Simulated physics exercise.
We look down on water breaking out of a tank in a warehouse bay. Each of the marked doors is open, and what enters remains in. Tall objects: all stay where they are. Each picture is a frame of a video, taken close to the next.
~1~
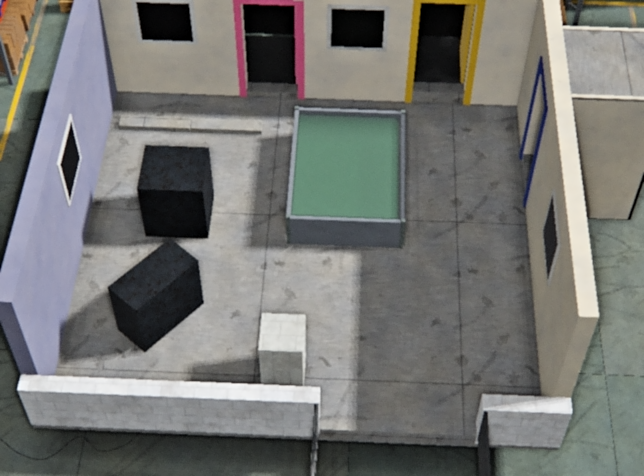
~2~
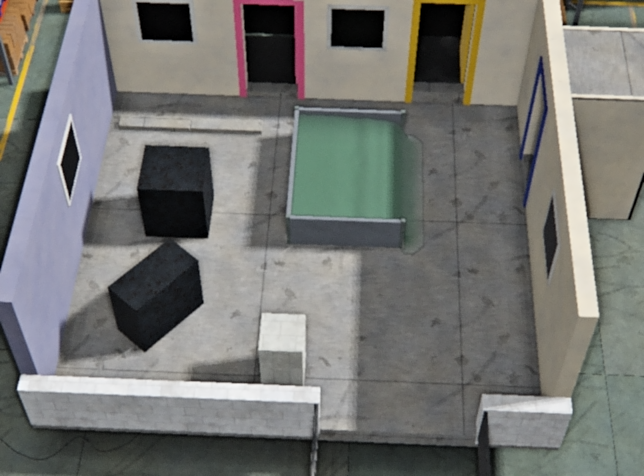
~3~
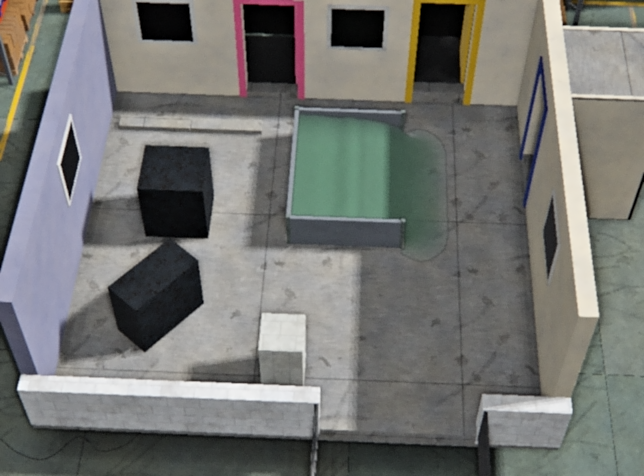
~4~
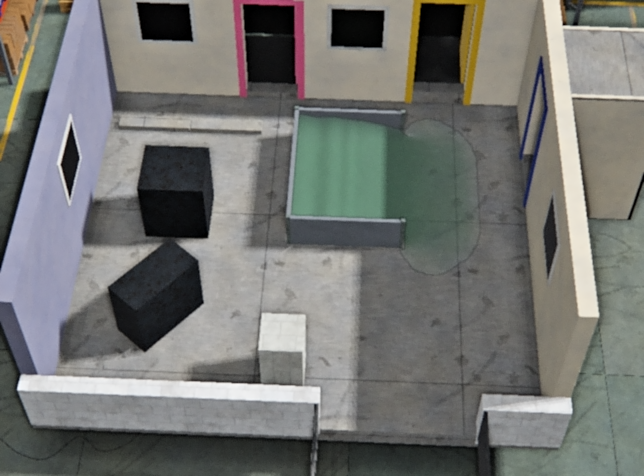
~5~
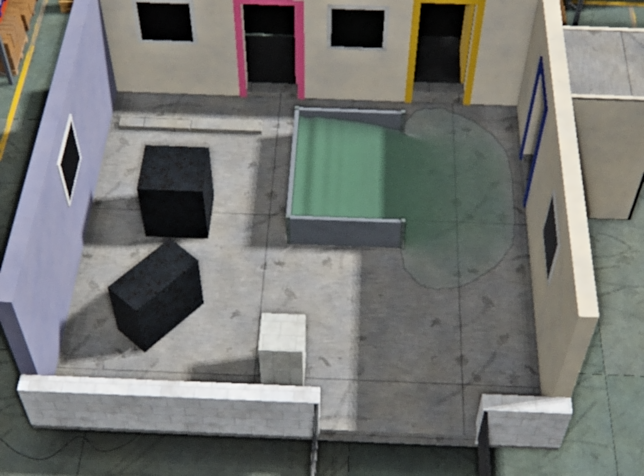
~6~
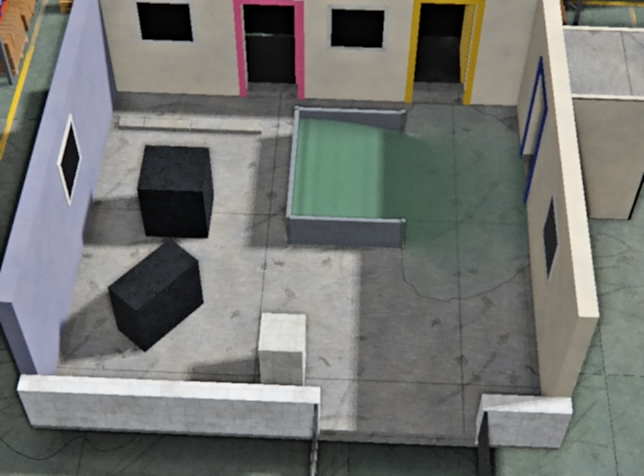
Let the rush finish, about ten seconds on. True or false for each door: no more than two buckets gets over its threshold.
The yellow door - true; the blue door - false; the pink door - true.
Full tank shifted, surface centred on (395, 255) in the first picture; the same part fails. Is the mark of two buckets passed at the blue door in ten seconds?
Checking the blue door, it comes in lower.
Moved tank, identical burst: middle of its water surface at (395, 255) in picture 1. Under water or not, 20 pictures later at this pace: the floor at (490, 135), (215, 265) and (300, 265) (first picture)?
In turn: Covered, dry, dry.
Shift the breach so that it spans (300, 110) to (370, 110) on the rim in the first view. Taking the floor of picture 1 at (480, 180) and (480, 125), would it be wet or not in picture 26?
The first spot is swamped, the second swamped.
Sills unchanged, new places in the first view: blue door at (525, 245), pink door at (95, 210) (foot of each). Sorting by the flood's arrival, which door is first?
Answer: The one in blue.
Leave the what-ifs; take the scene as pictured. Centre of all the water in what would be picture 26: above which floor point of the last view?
I'd put it at around (437, 210).
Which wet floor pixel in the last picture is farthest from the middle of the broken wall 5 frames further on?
Somewhere around (526, 326).
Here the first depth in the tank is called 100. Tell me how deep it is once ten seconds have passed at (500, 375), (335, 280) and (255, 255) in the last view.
Respectively near 10, 2 and 4 per cent.
A moment on, water covers 20 % of the floor; the yellow door wet at the sill, nothing in, the blue door over two buckets in, the pink door not reached.
Next, water covers 25 % of the floor; the yellow door wet at the sill, nothing in, the blue door far over two buckets in, the pink door not reached.
Then, water covers 40 % of the floor; the yellow door wet at the sill, nothing in, the blue door far over two buckets in, the pink door wet at the sill, nothing in.
Later, water covers 55 % of the floor; the yellow door wet at the sill, nothing in, the blue door far over two buckets in, the pink door wet at the sill, nothing in.
In the end, water covers 85 % of the floor; the yellow door wet at the sill, nothing in, the blue door far over two buckets in, the pink door wet at the sill, nothing in.
